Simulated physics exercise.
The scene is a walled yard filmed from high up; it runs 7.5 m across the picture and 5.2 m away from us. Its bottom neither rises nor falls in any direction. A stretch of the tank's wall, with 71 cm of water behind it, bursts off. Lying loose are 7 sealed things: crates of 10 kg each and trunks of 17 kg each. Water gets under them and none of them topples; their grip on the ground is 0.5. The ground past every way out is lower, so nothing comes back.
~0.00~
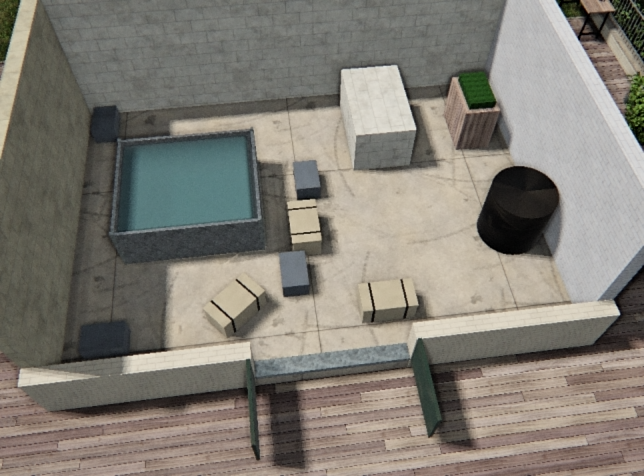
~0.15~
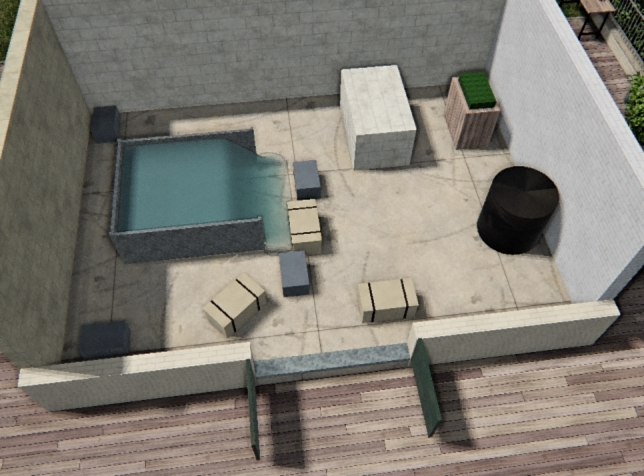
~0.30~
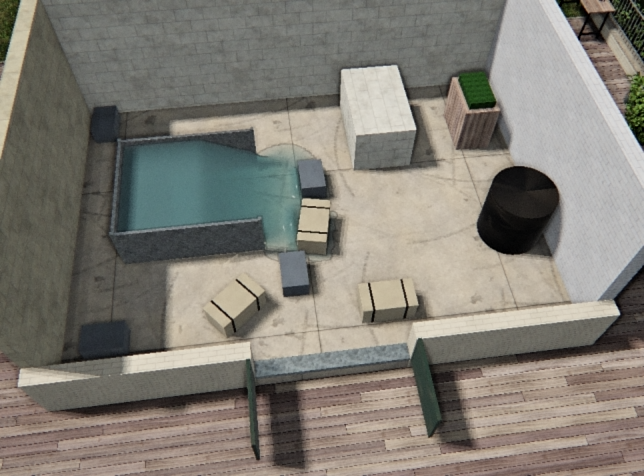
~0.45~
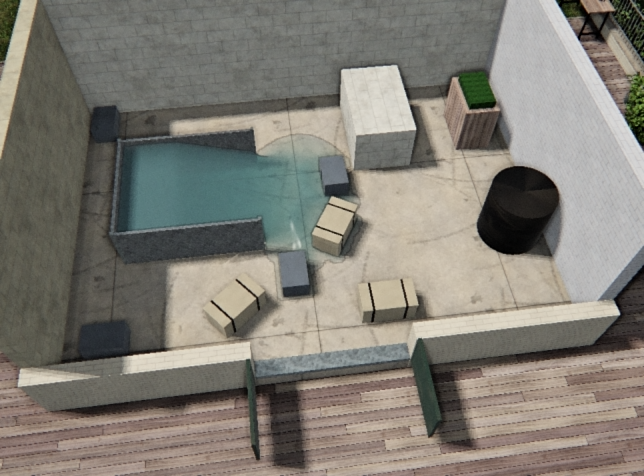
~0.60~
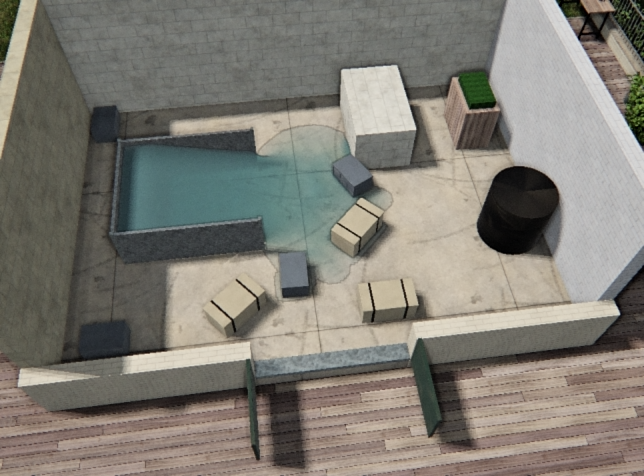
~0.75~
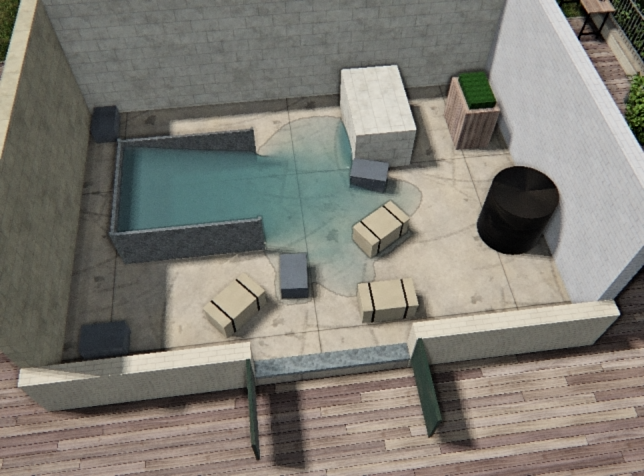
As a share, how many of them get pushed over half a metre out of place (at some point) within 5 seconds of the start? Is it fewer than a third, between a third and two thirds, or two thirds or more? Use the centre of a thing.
We'll see a moderate share moved that far, a third to two thirds.
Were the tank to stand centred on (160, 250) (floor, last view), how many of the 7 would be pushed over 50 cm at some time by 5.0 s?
Then 4 of them would.
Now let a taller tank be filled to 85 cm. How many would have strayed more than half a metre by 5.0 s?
I count 3 of them in that case.
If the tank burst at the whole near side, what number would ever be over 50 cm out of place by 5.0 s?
That would give 5.
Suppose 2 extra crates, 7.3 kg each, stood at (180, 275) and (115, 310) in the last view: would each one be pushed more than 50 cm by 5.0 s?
Result, in sequence: Not exceeded / not exceeded.
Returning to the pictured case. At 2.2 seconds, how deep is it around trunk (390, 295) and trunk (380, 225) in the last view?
Roughly 4 and 9 cm.
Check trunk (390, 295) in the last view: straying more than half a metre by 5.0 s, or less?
Beyond the mark.
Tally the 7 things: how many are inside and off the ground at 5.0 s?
At that time the total is 3.
After 1.1 s 2 of 7 are over 50 cm from their spots; 1 afloat.
After 2.2 s 2 of 7 are over 50 cm from their spots; 2 afloat.
After 3.5 s 2 of 7 are over 50 cm from their spots; 2 afloat.
After 5.0 s 3 of 7 are over 50 cm from their spots, and 3 have been at some point; 3 afloat.
